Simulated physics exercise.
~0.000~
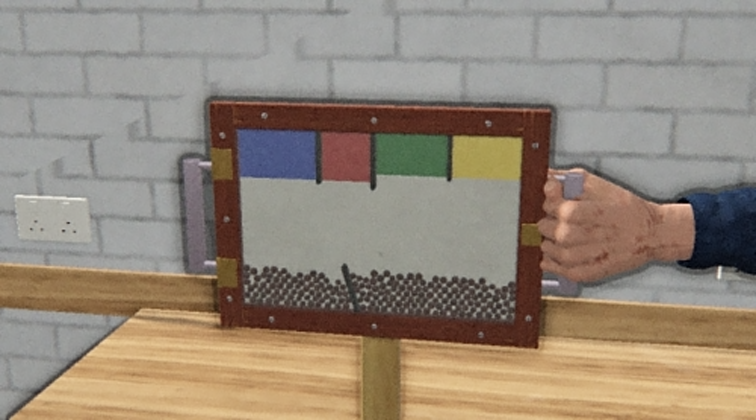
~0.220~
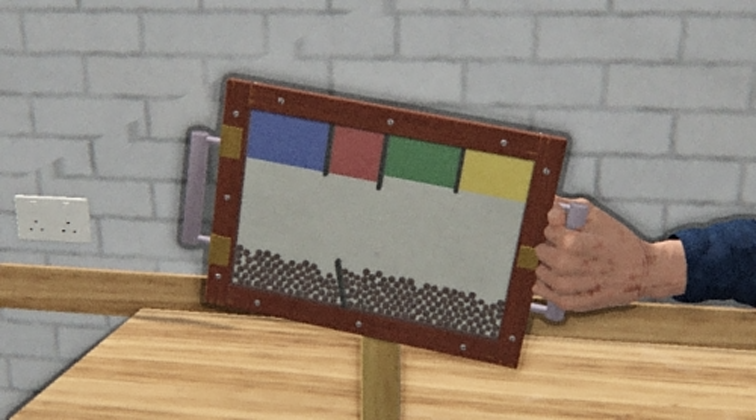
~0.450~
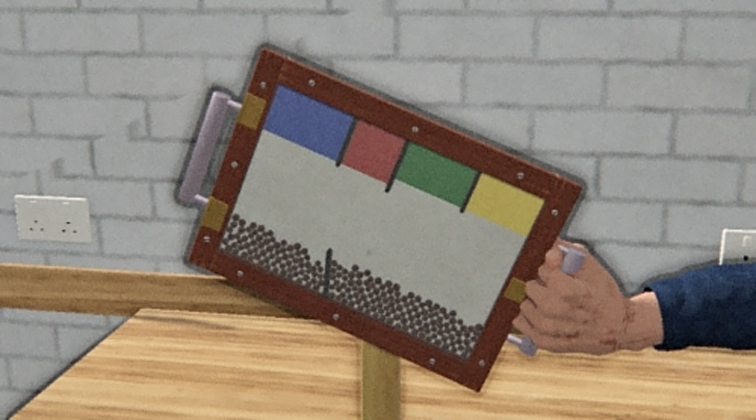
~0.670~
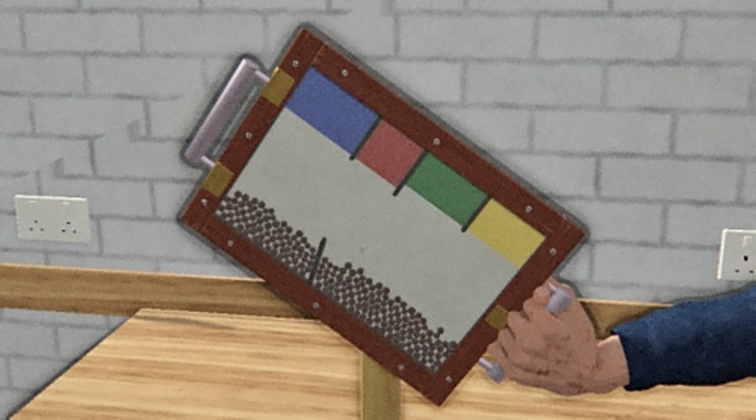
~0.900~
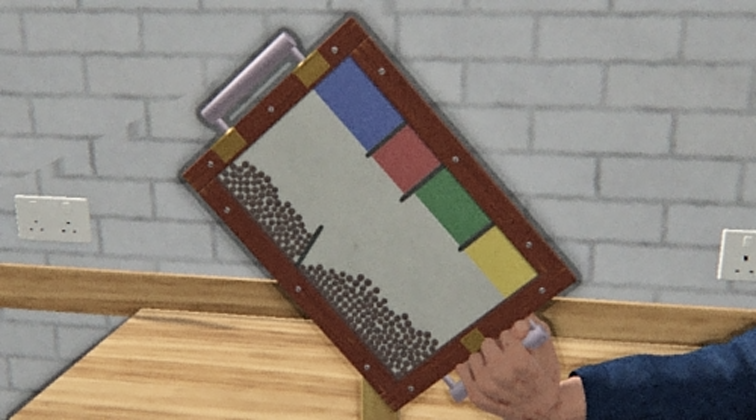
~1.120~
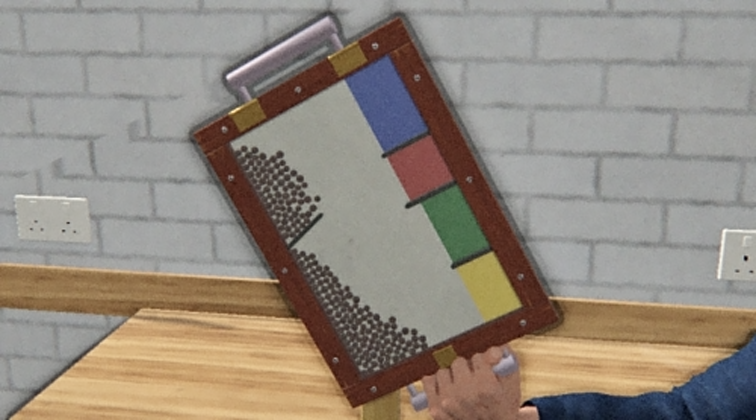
At first, a hand grips the right handle of a level wooden-framed box, its dark beads lying along the bottom beneath blue, red, green and yellow pockets. The hand then turns the box steadily clockwise until it leans steeply, the beads shifting into two sloping heaps separated by a short divider.
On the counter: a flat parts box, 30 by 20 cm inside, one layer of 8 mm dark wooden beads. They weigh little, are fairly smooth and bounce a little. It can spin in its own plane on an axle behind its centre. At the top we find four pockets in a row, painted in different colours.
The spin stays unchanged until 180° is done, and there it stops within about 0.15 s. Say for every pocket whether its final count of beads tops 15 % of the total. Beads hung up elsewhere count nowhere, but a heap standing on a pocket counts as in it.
Yellow pocket: Does; green pocket: Does; blue pocket: Does not; red pocket: Does not.
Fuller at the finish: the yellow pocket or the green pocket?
The bigger share lands in the yellow pocket.
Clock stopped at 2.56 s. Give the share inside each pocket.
Yellow pocket: 25; green pocket: 10; blue pocket: 0; red pocket: 5.
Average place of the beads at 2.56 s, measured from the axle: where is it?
The middle lies about 7 cm left of the axle and around 8 cm underneath.
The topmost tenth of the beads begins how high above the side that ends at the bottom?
It comes to around 9 cm.
After 1.84 s it has turned 103°, the beads' middle is 5 cm left of and 8 cm below the axle; inside pockets, yellow 10 %.
After 2.56 s it has turned 144°, the beads' middle is 7 cm left of and 8 cm below the axle; inside pockets, yellow 25 %, green 10 %, red 5 %.
After 3.24 s it has turned 180°, the beads' middle is 9 cm left of and 5 cm below the axle; inside pockets, yellow 25 %, green 25 %, red 5 %.
At rest by 4.3 s, yellow 60 %, green 35 %, blue 0 %, red 5 %.
